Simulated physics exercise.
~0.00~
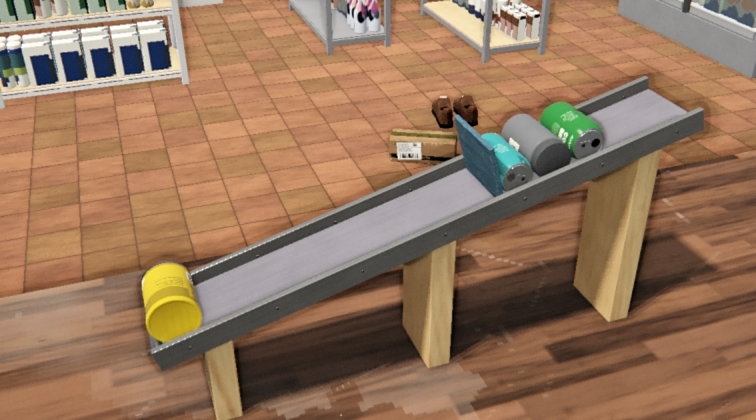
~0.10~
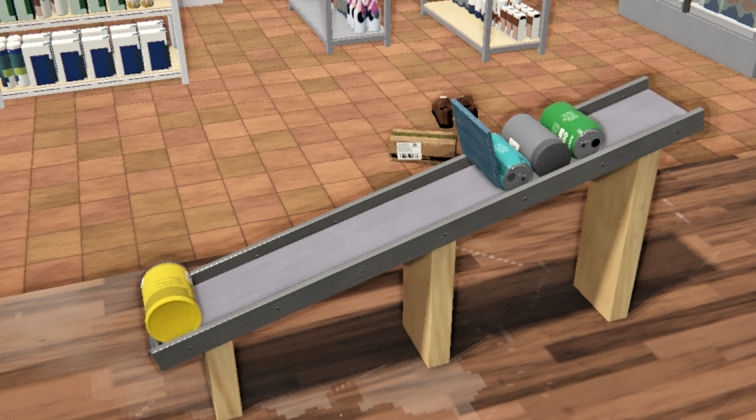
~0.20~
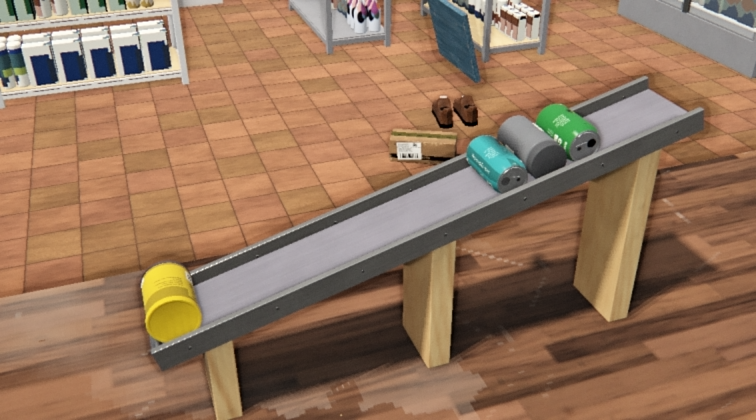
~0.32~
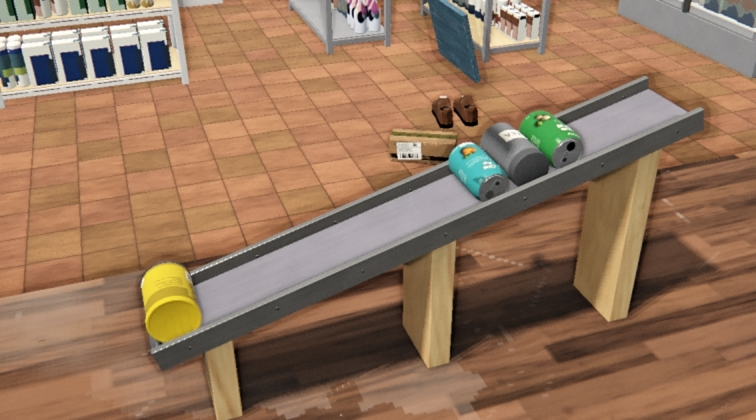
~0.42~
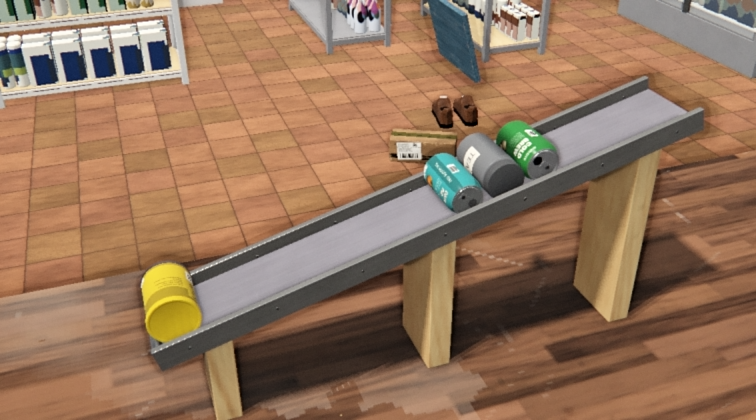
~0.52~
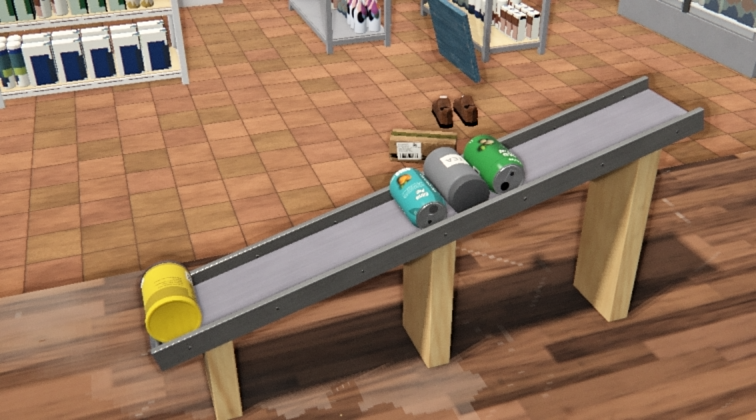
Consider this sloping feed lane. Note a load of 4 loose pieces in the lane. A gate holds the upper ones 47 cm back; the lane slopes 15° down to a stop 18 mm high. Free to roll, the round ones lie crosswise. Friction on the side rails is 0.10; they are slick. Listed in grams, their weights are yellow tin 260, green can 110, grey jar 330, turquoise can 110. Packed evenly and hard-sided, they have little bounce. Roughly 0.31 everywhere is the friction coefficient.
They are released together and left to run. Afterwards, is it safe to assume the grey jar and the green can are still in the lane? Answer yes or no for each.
Grey jar: Yes; green can: Yes.
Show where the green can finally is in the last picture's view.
Around (249, 271).
After 0.72 s, leader 23 cm from the stop; green can near (397, 206); grey jar near (358, 223).
After 0.82 s, leader 13 cm from the stop; green can near (334, 234); grey jar near (293, 252).
After 1.12 s, yellow tin now over the stop; green can near (261, 265); grey jar near (209, 288).
At rest (1.6 s), over the stop, yellow tin; the other 3 in the lane. In the last view, grey jar near (208, 288), green can near (249, 271).
